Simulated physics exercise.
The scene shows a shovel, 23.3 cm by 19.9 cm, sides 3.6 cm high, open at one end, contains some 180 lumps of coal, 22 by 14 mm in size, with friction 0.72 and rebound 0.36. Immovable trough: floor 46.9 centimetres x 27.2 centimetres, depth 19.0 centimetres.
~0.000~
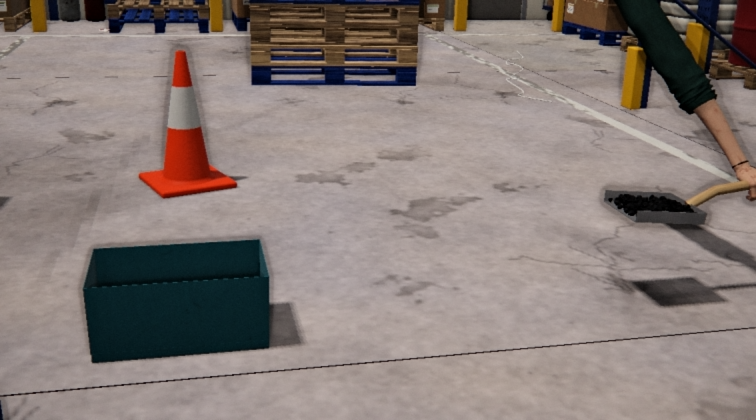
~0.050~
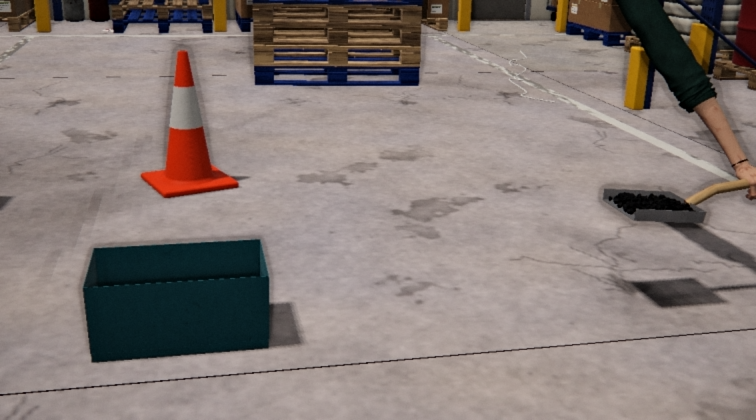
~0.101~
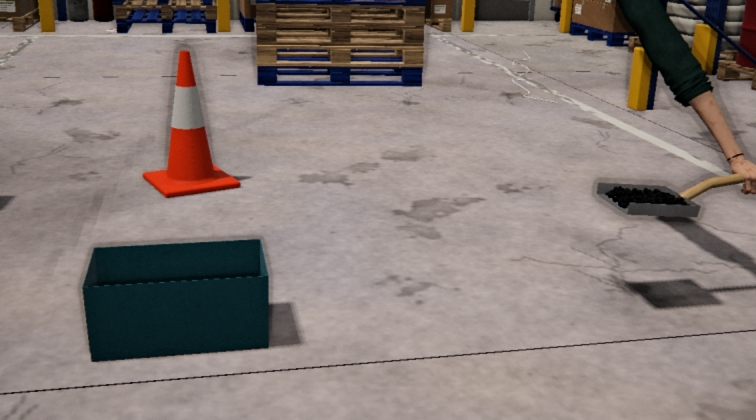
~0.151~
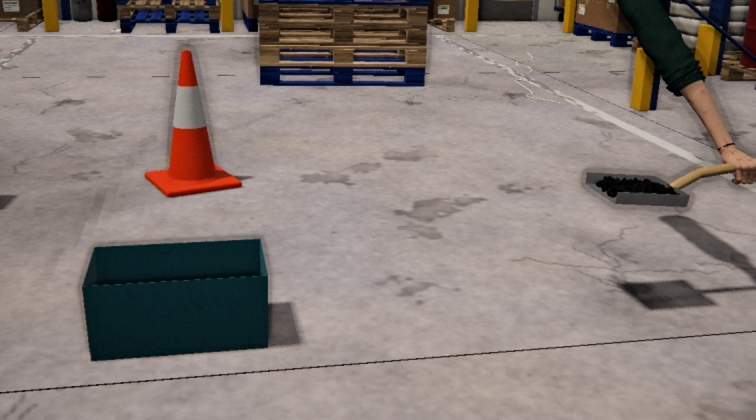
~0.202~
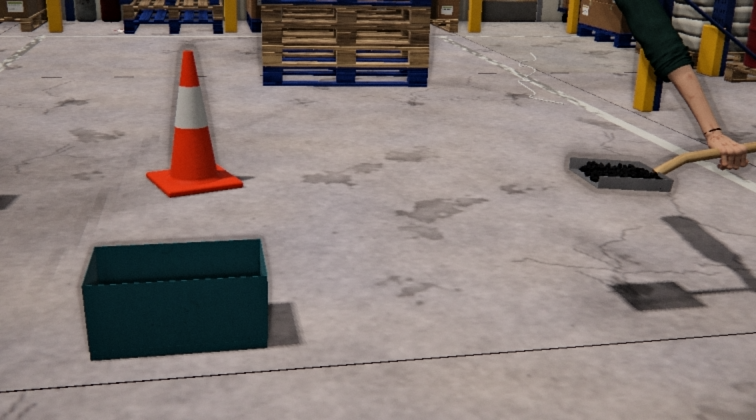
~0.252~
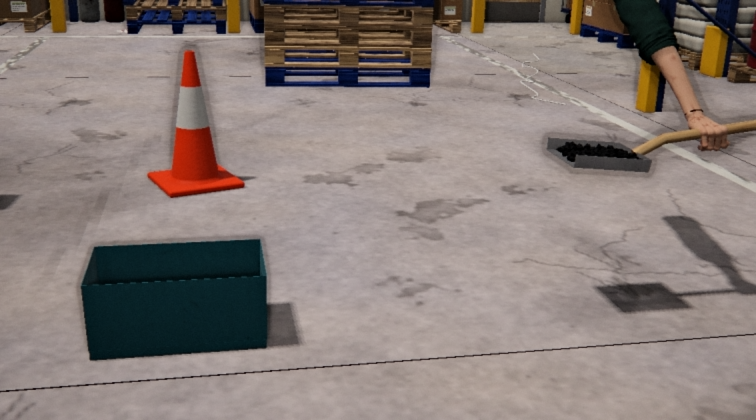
In a warehouse, an arm lifts a shovel of black lumps up and left.
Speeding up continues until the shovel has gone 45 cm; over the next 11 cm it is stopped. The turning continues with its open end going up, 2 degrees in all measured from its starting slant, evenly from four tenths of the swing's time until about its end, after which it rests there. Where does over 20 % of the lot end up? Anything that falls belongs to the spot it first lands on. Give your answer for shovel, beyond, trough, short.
Shovel: Under, beyond: Under, trough: Over, short: Under.
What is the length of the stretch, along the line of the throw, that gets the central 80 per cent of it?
Roughly 10 cm.
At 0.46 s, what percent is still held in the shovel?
Around 0 percent.
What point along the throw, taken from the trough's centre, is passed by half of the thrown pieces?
Beyond it by some 20 cm.
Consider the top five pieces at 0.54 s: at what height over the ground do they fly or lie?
Roughly 75 centimetres up.
After 0.36 s, tilt 6 degrees; shovel 95 %, in the air 5 %; middle of all pieces near (534, 99).
After 0.46 s, tilt 6 degrees; in the air 100 %; middle of all pieces near (461, 69).
After 0.54 s, tilt 6 degrees; in the air 100 %; middle of all pieces near (399, 69).
After 0.62 s, tilt 6 degrees; in the air 100 %; middle of all pieces near (334, 93).
By 2.0 s all is still; shovel 0 %, beyond 0 %, trough 100 %, short 0 %.
